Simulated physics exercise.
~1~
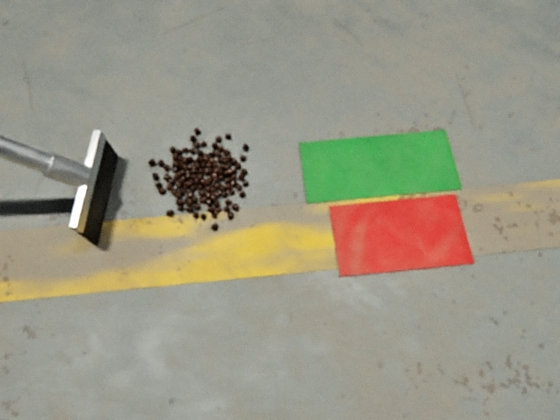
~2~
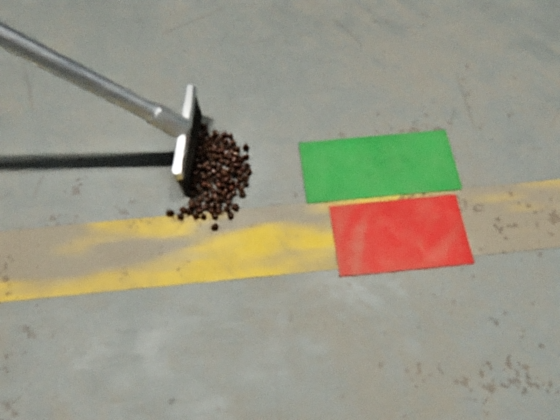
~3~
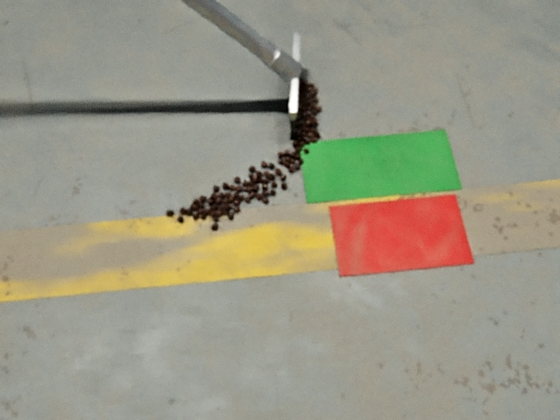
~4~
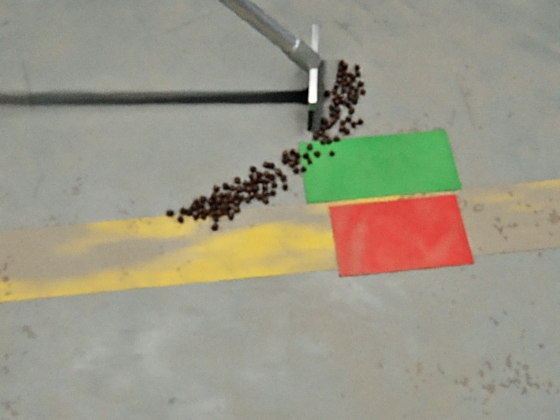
A squeegee with a dark blade and a long grey handle stands at the left of a worn concrete floor, seen from above at a slant. To its right lies a round heap of dark brown coffee beans, just above a faded yellow stripe, with a green mat and a red mat beyond. The blade moves right and slightly up into the heap, bunching the beans. It pushes on toward the green mat, leaving a slanting trail behind. Finally, some beans spread above the green mat and a few rest on its upper left corner, while the red mat stays bare.
